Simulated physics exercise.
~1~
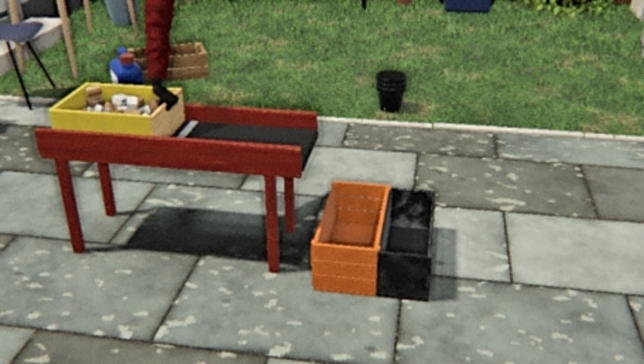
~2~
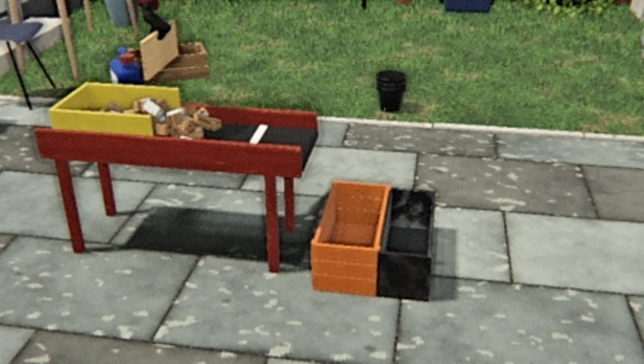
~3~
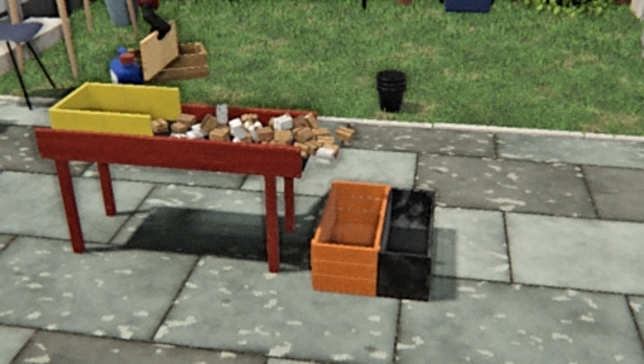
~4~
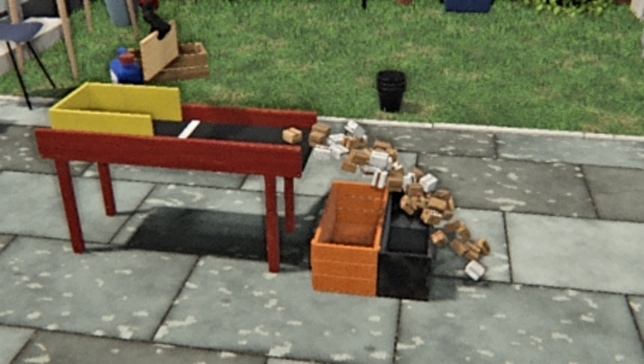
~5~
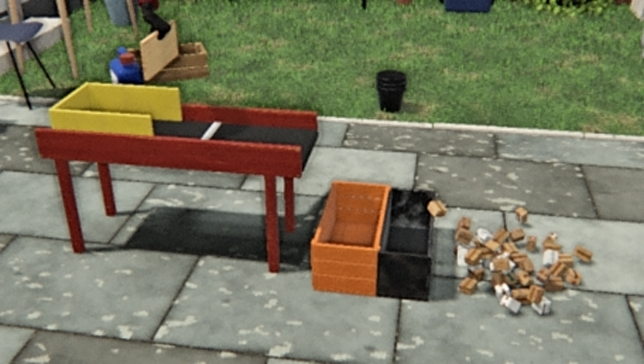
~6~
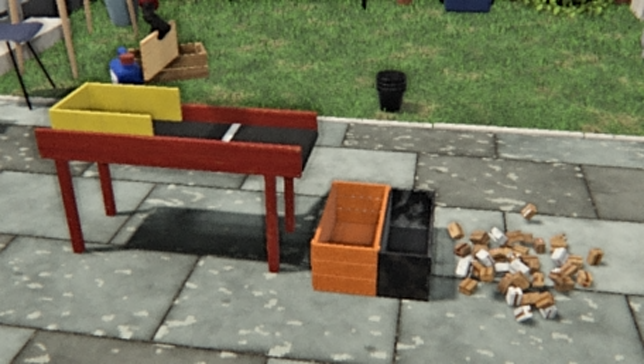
At the start, small brown and white parcels sit in a yellow pen on a red-framed conveyor, with an orange box and a black tub on the paving to the right. The dark gate lifts, and the parcels slide out along the black belt, a white stripe riding with it. They spread toward the right end and begin to spill off. The stream arcs over the orange box and the black tub, tumbling as it drops. The parcels land beyond the tub and scatter, ending in a loose heap on the paving, with the pen and belt cleared.
